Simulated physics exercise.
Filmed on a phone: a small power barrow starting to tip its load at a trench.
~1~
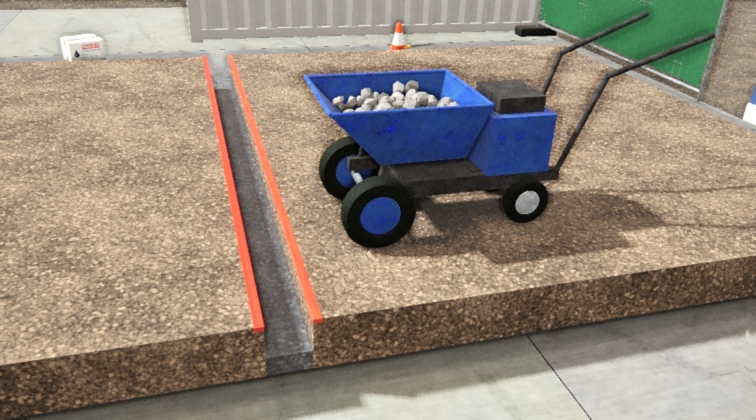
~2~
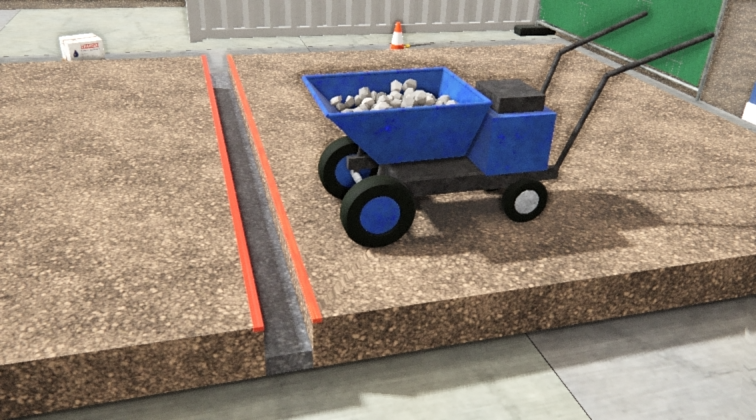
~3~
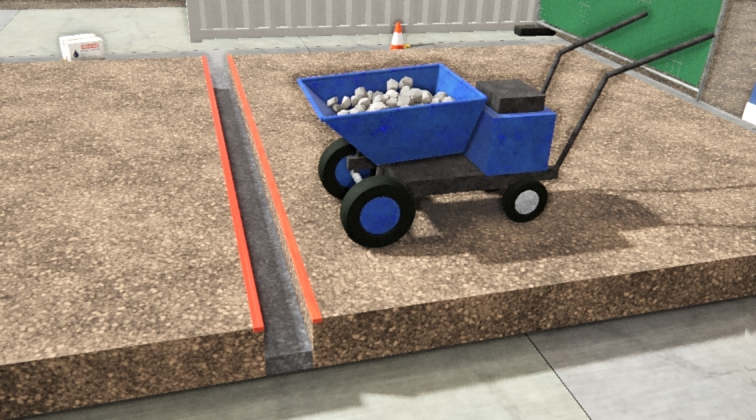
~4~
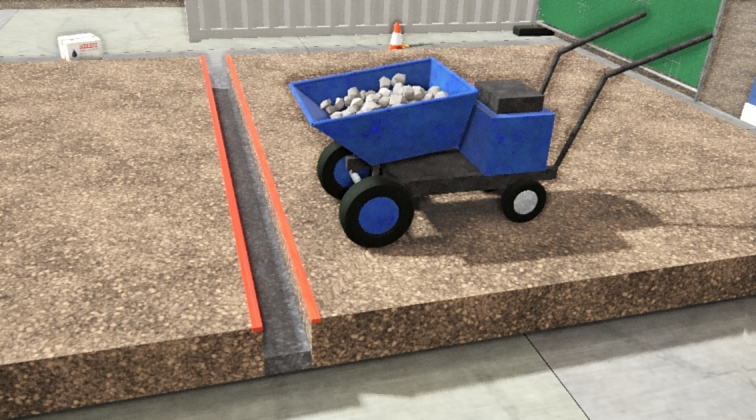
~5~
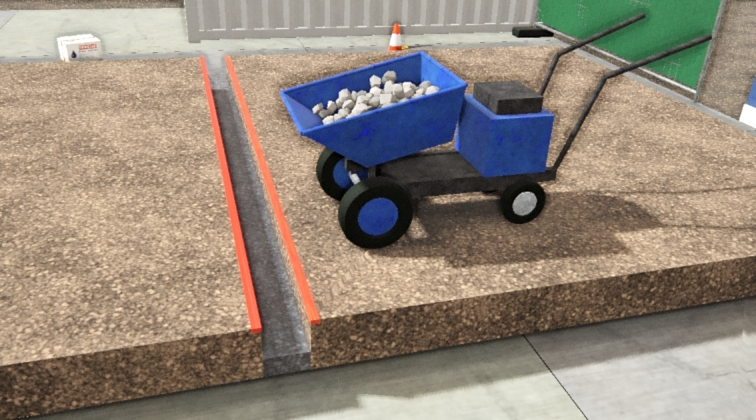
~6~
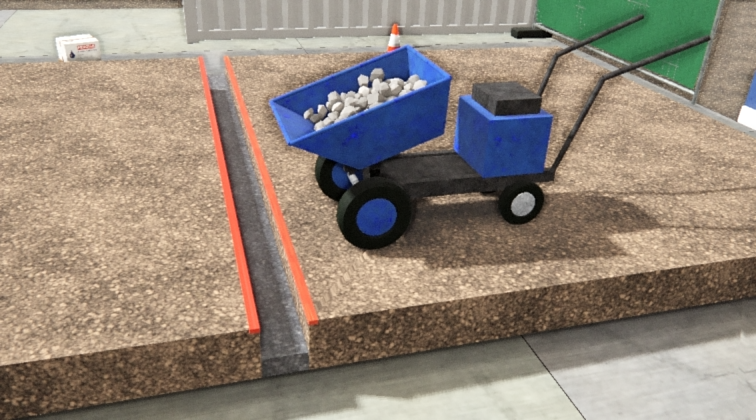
The blue skip of a small power barrow, loaded with broken stones, sat level beside a narrow, red-edged trench, then tilted gradually forward to the left, its back end rising while the wheels stayed put.
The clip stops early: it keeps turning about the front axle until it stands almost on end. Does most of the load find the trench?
It catches less than half.
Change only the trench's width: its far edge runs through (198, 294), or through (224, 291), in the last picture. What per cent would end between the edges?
Roughly 90 per cent, and 60 per cent.
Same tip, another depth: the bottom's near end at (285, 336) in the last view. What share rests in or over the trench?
Near 10 %.
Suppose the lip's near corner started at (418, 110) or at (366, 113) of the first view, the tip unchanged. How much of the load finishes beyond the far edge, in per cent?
About 0 and 10 per cent.
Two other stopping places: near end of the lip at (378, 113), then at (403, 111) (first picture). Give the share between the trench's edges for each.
First some 60, then 40 per cent.
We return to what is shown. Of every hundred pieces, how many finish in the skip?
Close to 35 per cent.
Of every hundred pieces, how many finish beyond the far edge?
It comes to 50 per cent or so.
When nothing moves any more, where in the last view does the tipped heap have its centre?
Roughly at (212, 230).
Soon after the last picture, skip tipped steeply; all in the skip.
A little later, skip tipped right over; about half in the skip; a small part in or heaped over the trench; about a third beyond it.
Later still, skip tipped right over; about a third in the skip; about a quarter in or heaped over the trench; about half beyond it.
At rest, skip tipped right over; about a third in the skip; about a quarter in or heaped over the trench; about half beyond it.
